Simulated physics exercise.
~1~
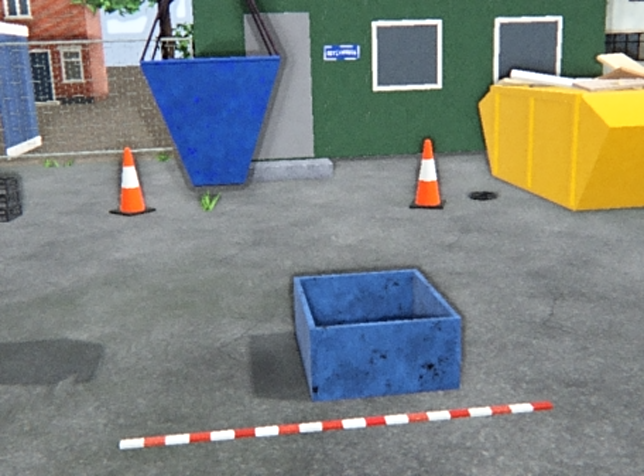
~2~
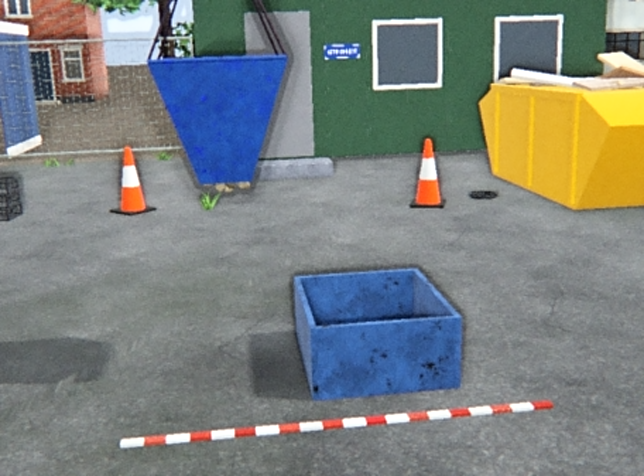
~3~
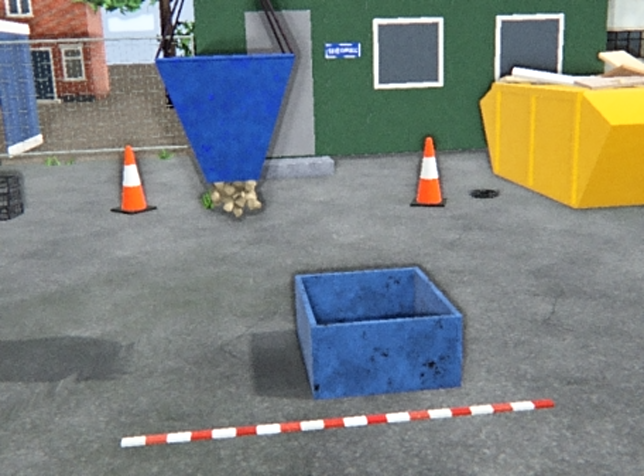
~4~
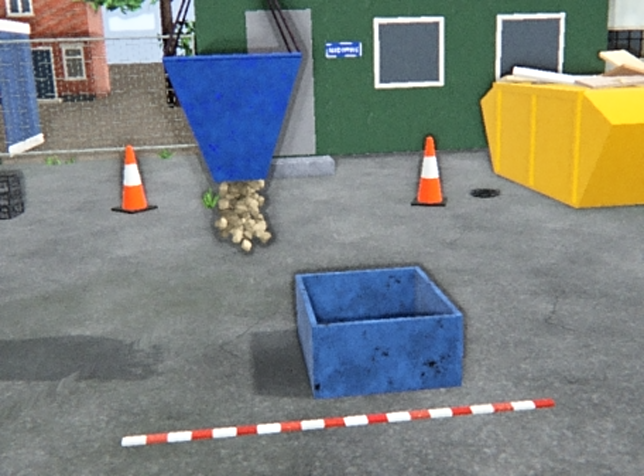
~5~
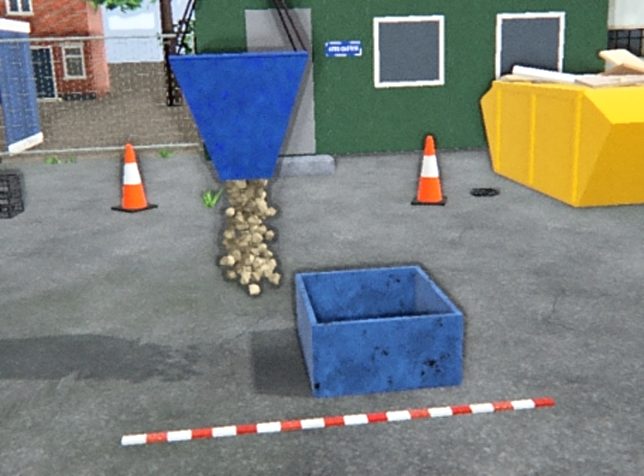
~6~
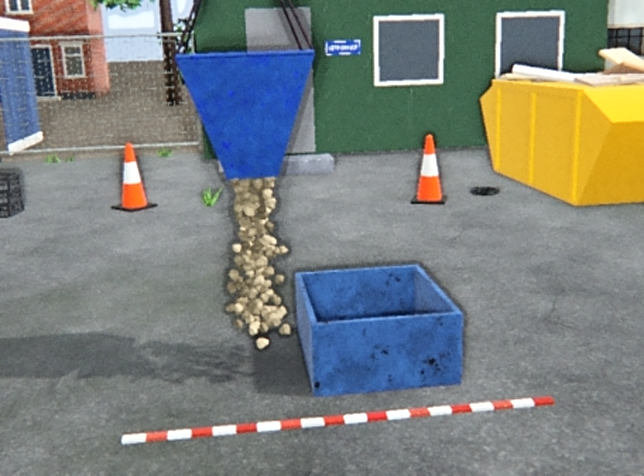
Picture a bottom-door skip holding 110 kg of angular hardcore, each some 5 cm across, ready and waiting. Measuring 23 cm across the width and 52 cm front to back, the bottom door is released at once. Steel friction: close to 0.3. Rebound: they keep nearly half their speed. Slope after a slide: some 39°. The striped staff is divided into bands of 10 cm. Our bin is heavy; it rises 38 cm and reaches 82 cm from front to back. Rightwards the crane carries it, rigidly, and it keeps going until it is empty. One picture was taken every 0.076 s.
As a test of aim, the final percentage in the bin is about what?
It is about 16 per cent.
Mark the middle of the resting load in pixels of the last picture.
They settle centred roughly at (275, 354).
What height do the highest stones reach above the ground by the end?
22 cm.
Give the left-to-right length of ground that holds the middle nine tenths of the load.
Width: Near 100 cm.
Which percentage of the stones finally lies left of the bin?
About 85 per cent.
Then, 0.3 s after the last picture, 19 % in the bottom-door skip, 80 % falling or lying left of the bin; the stones farthest right are at (304, 169).
Then, 0.7 s after the last picture, 0 % in the bottom-door skip, 84 % falling or lying left of the bin, 16 % falling or lying in the bin; the stones farthest right are at (394, 331).
Then, 1.3 s after the last picture, 0 % in the bottom-door skip, 84 % falling or lying left of the bin, 16 % falling or lying in the bin; the stones farthest right are at (426, 336).
Then, 2.2 s after the last picture, 0 % in the bottom-door skip, 84 % falling or lying left of the bin, 16 % falling or lying in the bin; the stones farthest right are at (427, 342).
Then, 4.1 s after the last picture, 0 % in the bottom-door skip, 84 % left of the bin, 16 % in the bin; the stones farthest right are at (427, 342).
